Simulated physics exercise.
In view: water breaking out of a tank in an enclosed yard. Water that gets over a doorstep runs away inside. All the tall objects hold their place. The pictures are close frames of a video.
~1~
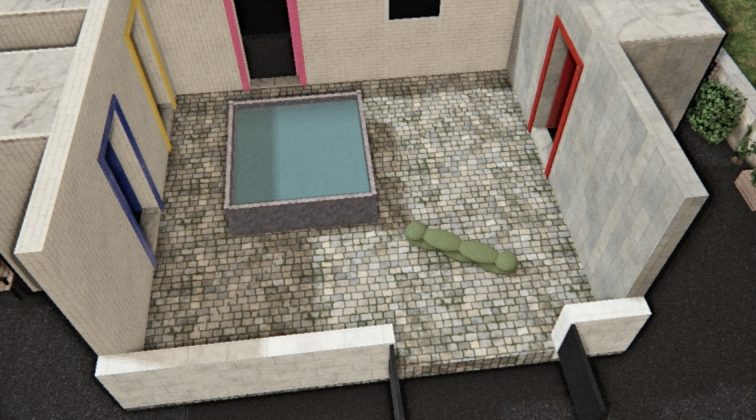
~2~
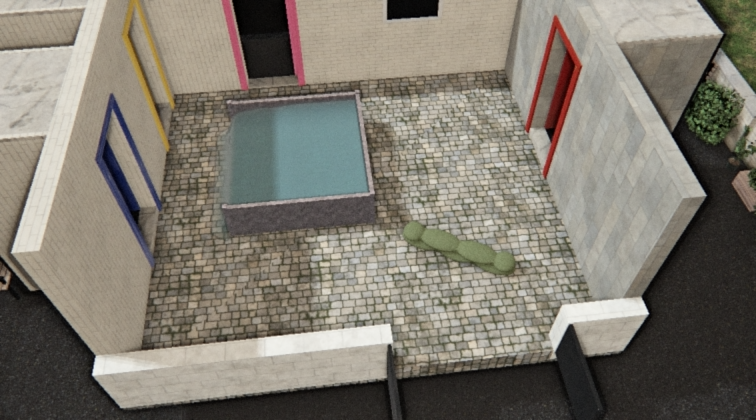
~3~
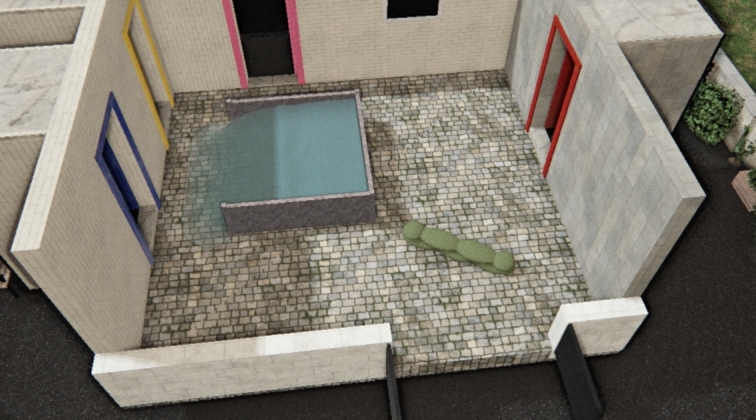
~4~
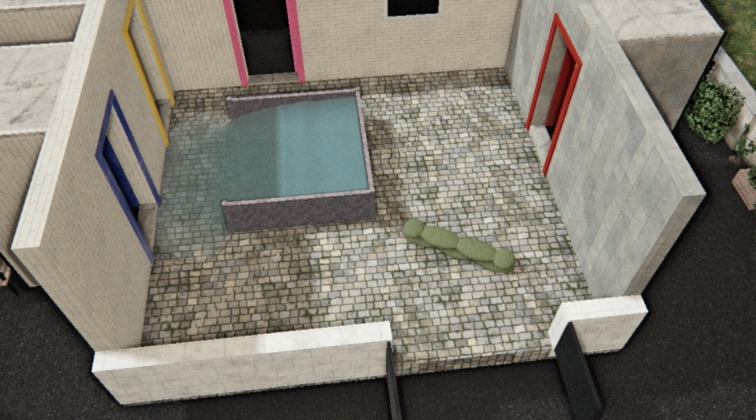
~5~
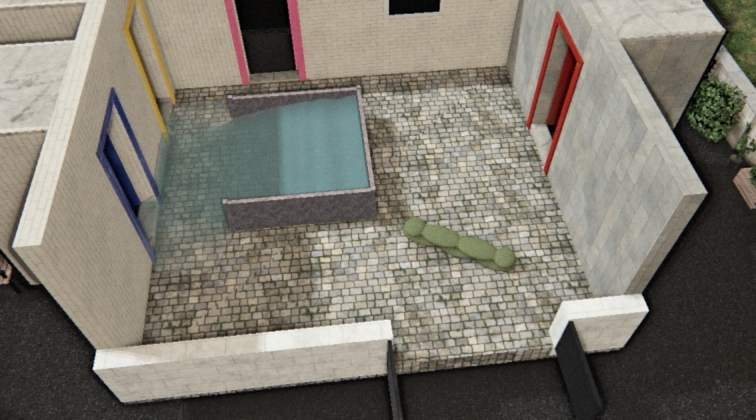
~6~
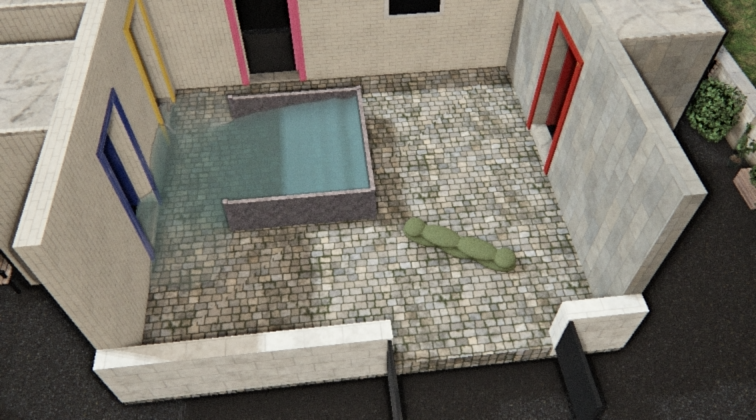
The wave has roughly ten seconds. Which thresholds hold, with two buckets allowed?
In the end: The red door stays under that; the blue door takes more than that; the pink door takes more than that; the yellow door takes more than that.
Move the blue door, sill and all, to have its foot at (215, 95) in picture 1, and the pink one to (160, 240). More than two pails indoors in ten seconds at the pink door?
One by one: Pink door takes more.
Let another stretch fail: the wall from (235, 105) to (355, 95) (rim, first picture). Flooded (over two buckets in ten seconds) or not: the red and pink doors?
Then: Red is under; pink lets more in.
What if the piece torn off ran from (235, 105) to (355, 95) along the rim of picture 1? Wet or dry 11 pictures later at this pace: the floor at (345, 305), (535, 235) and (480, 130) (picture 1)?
In turn: Dry, dry, awash.
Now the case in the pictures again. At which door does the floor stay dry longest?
I say the one in red.
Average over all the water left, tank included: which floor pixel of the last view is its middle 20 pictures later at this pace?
At about (258, 186).
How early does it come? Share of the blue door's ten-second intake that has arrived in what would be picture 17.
I make it 75 per cent.
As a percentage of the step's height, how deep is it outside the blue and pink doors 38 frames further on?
In turn 60 and 190 per cent.
A moment on, water covers 15 % of the floor; the red door not reached, the blue door over two buckets in, the pink door not reached, the yellow door under two buckets in.
Next, water covers 30 % of the floor; the red door not reached, the blue door far over two buckets in, the pink door wet at the sill, nothing in, the yellow door over two buckets in.
Then, water covers 55 % of the floor; the red door not reached, the blue door far over two buckets in, the pink door under two buckets in, the yellow door far over two buckets in.
Later, water covers 80 % of the floor; the red door wet at the sill, nothing in, the blue door far over two buckets in, the pink door over two buckets in, the yellow door far over two buckets in.
In the end, water covers 95 % of the floor; the red door wet at the sill, nothing in, the blue door far over two buckets in, the pink door over two buckets in, the yellow door far over two buckets in.
